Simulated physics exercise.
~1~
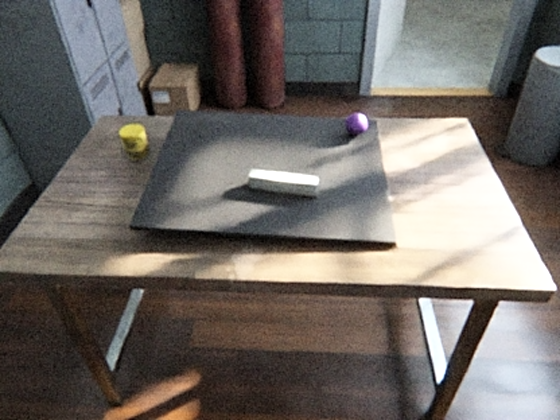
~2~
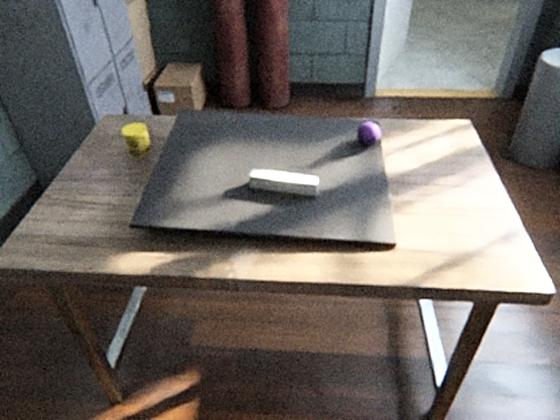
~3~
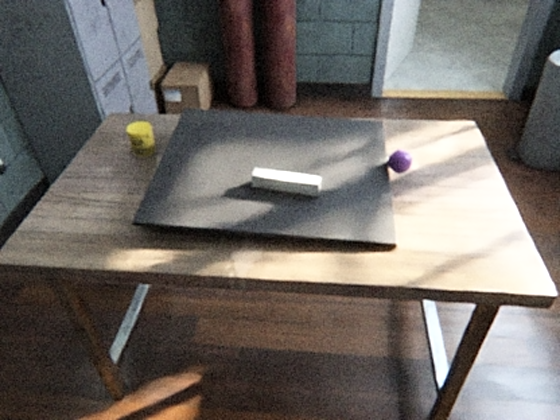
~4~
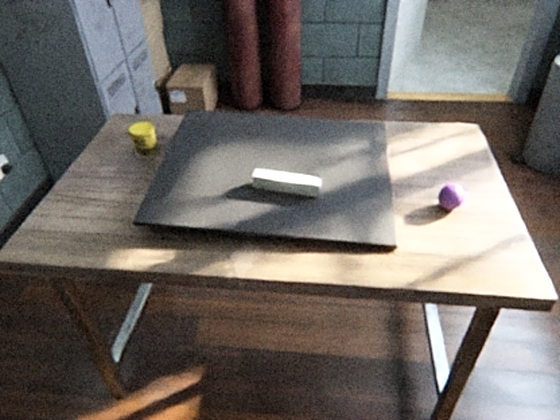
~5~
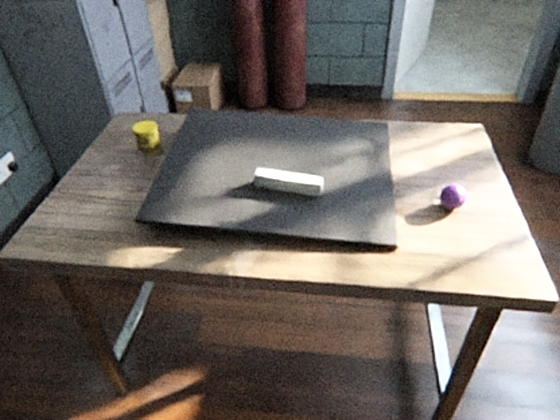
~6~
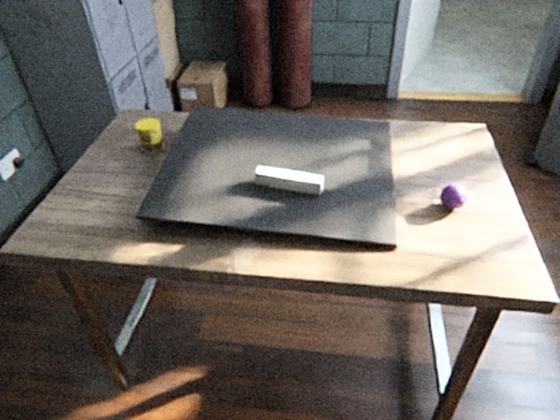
On a wooden table in a dim room, a small purple ball rolled down a tilted dark board, went over its right edge and came to rest on the tabletop, while the white block and the yellow tin stayed put.
